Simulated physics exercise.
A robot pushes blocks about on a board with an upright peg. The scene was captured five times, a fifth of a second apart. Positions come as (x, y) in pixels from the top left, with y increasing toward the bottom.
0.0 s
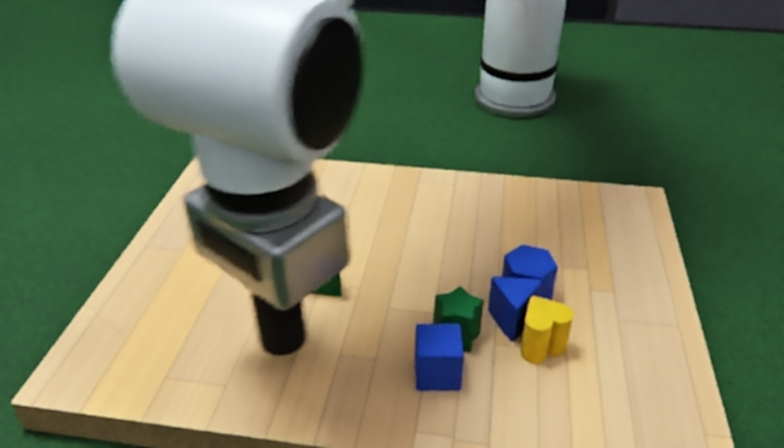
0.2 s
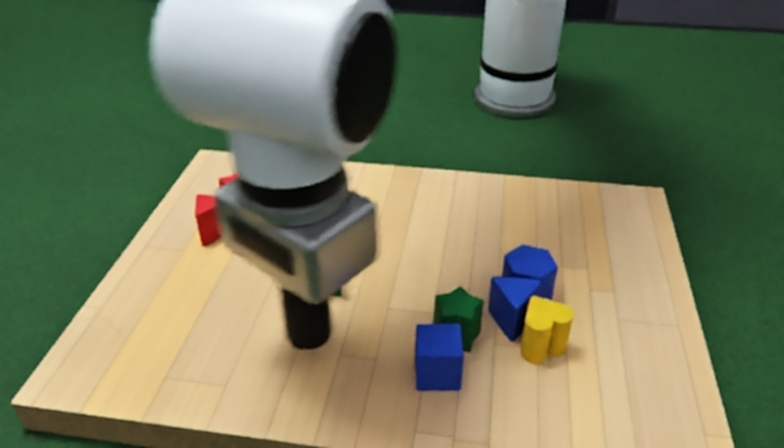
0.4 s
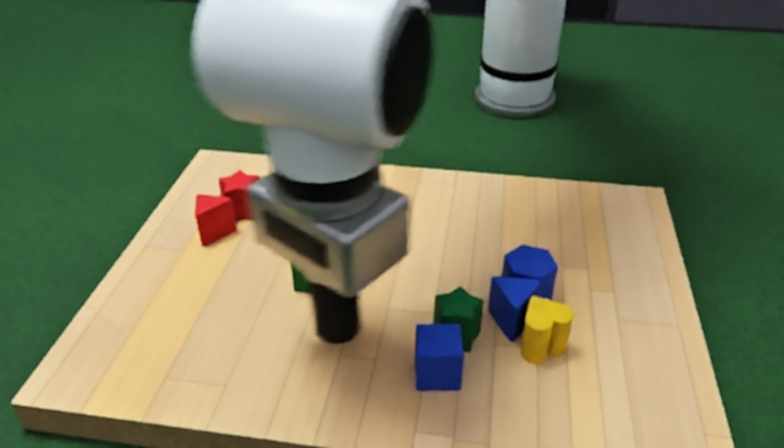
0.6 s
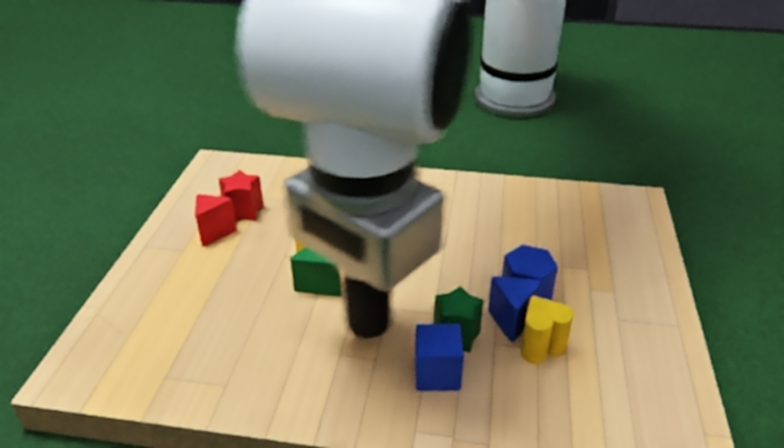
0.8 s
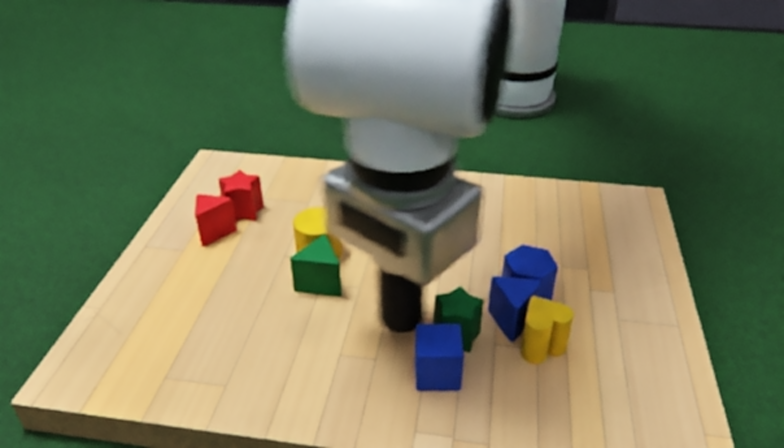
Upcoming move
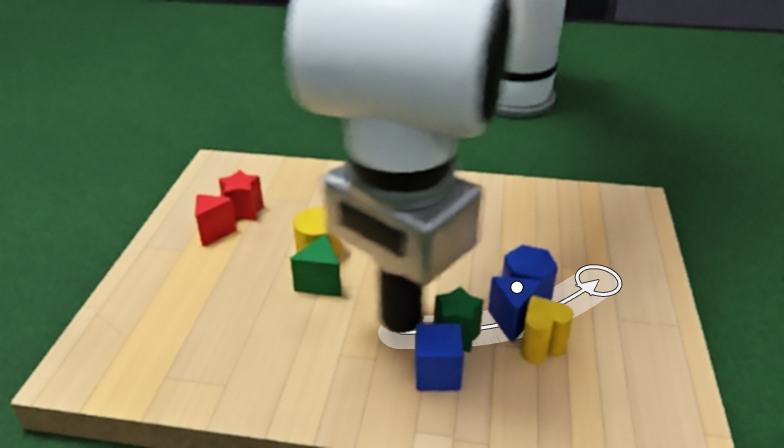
On a wooden board over a green surface, a white robot arm slid its black peg steadily to the right toward some colored blocks, uncovering red, yellow and green ones behind it.
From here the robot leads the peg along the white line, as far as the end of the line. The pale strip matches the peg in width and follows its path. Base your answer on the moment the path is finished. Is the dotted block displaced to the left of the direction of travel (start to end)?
No, that is not how it ends up.
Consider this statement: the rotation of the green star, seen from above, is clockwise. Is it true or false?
That statement is accurate.
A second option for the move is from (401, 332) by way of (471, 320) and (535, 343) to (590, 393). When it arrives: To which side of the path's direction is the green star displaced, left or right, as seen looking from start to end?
Its shift is rightward.
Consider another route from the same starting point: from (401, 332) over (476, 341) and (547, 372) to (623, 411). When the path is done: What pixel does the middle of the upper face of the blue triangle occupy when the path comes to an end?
By then it is at (562, 286).
The line goes from (401, 332) over (479, 328) and (547, 310) to (598, 280); the dot is on the blue triangle.
On the path given first. One third of the way, peg at (482, 314); green star at (525, 305), turned 35° clockwise; blue triangle at (552, 286); blue hexagon at (534, 258), turned 15° anticlockwise; yellow heart-shaped block at (572, 320), turned 35° clockwise.
Two thirds of the way, peg at (550, 296); green star at (572, 305), turned 80° clockwise; blue triangle at (605, 279), turned 45° anticlockwise; blue hexagon at (548, 245), turned 40° anticlockwise; yellow heart-shaped block at (607, 332), turned 45° clockwise.
At the end, peg at (602, 267); green star at (572, 305), turned 80° clockwise; blue triangle at (644, 274), turned 30° clockwise; blue hexagon at (559, 231), turned 105° anticlockwise; yellow heart-shaped block at (607, 332), turned 45° clockwise.
